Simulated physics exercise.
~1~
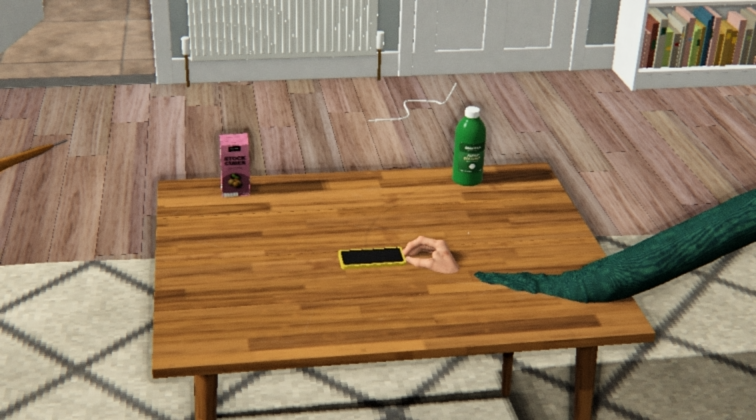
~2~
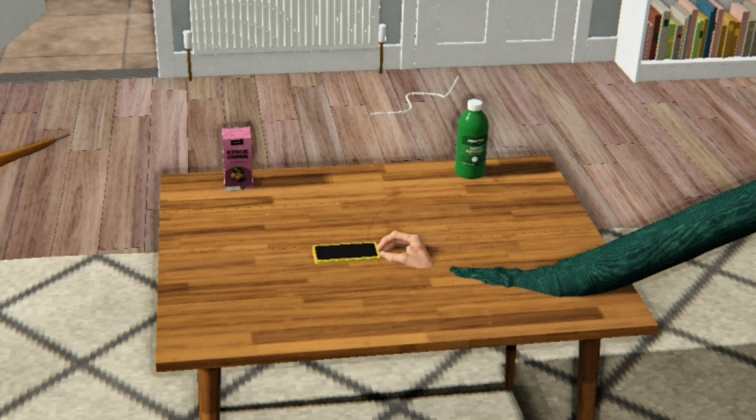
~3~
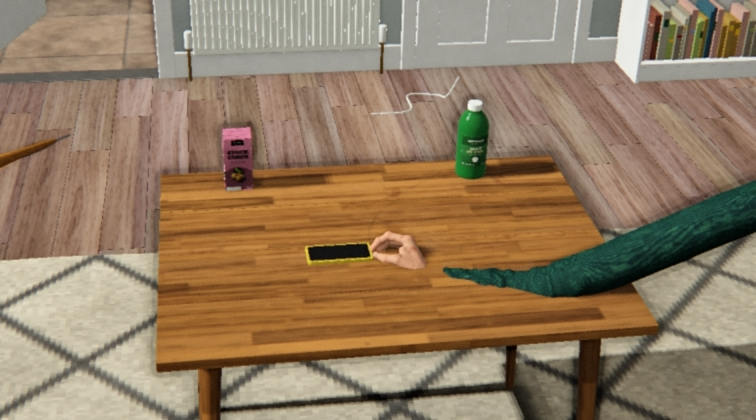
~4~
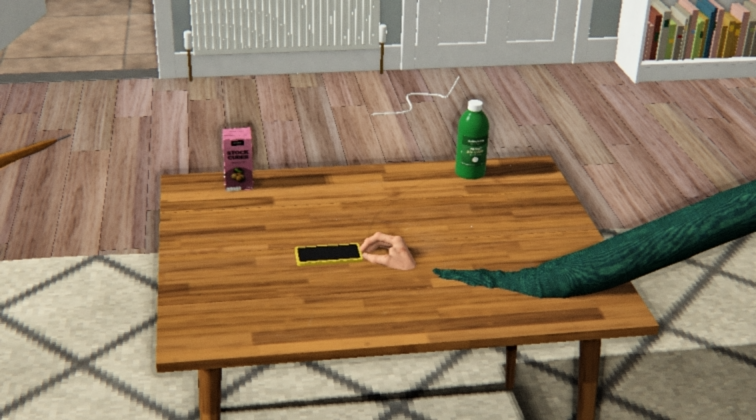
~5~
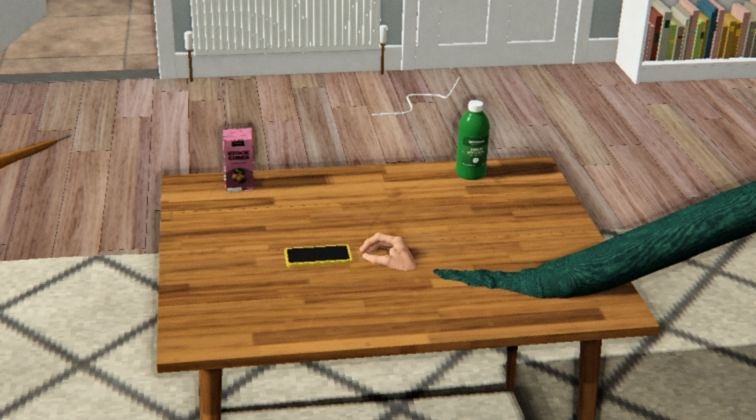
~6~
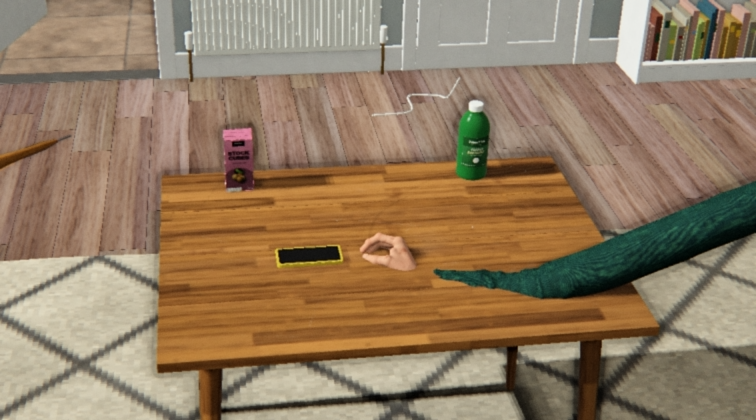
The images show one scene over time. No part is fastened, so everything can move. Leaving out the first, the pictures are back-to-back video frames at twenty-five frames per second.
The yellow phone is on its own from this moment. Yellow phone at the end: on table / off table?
Safe on the tabletop.
Then, 0.10 s later than the last frame, yellow phone moved a little near (294, 257).
Then, 0.20 s later than the last frame, yellow phone moved about its own width near (290, 257).
When it is over, moved from the start, yellow phone. End places, in pixels of the last picture, yellow phone near (290, 257).
